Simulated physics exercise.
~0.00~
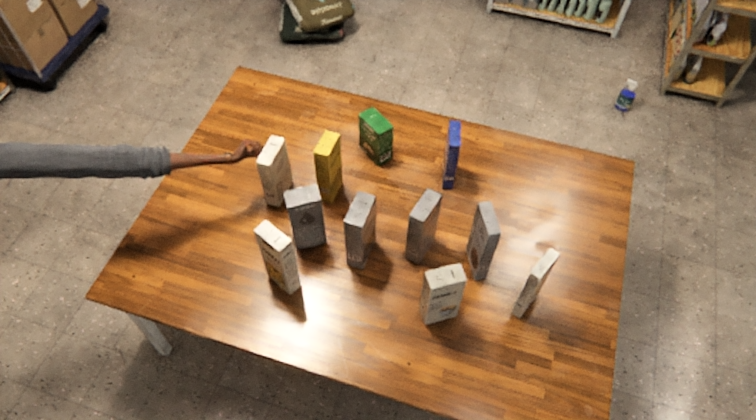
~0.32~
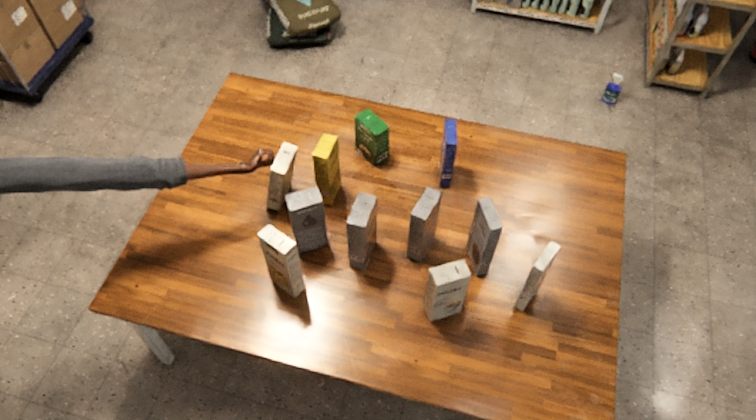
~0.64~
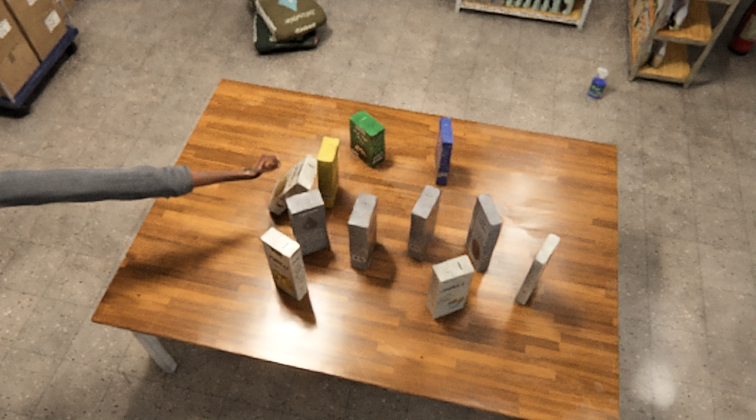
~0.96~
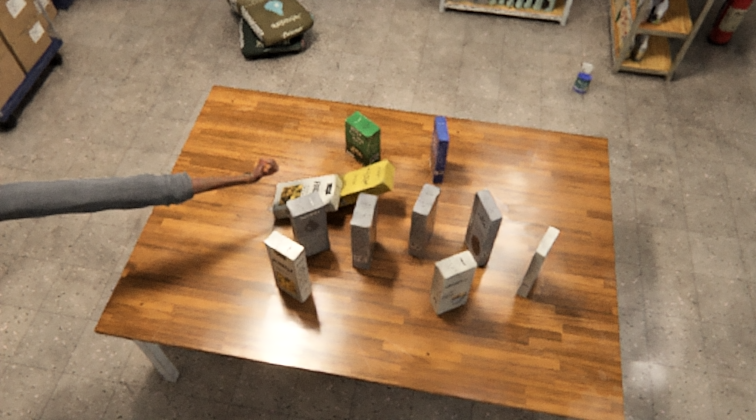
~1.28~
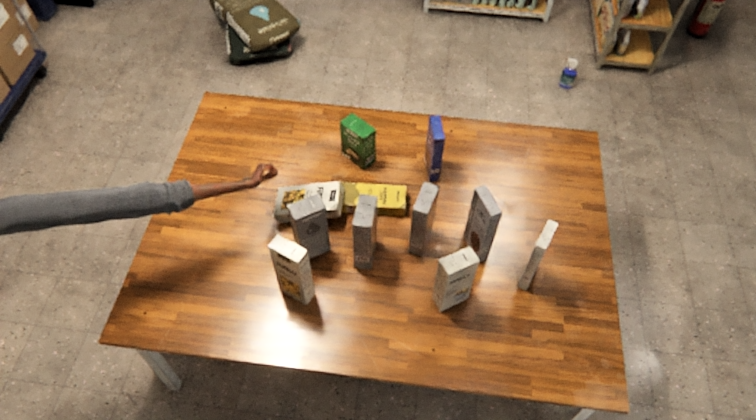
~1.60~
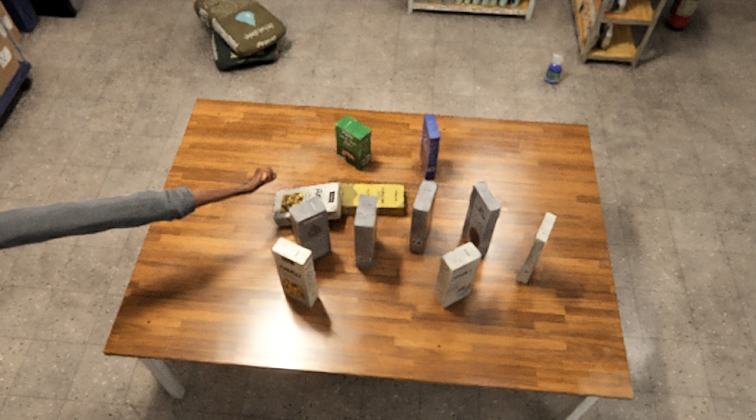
A hand on a grey-sleeved arm reaches in from the left over a wooden table where a loose crowd of cereal boxes stands upright, seen from high above in a shop-like room with shelves behind. A green box and a blue box stand toward the back, a yellow one near the left, and grey and white ones elsewhere. The hand nudges a whitish box beside the yellow one, and it tips to the right. It knocks the yellow box, which topples rightward and lies flat. Both end up down, while the green, blue and remaining boxes stay standing.
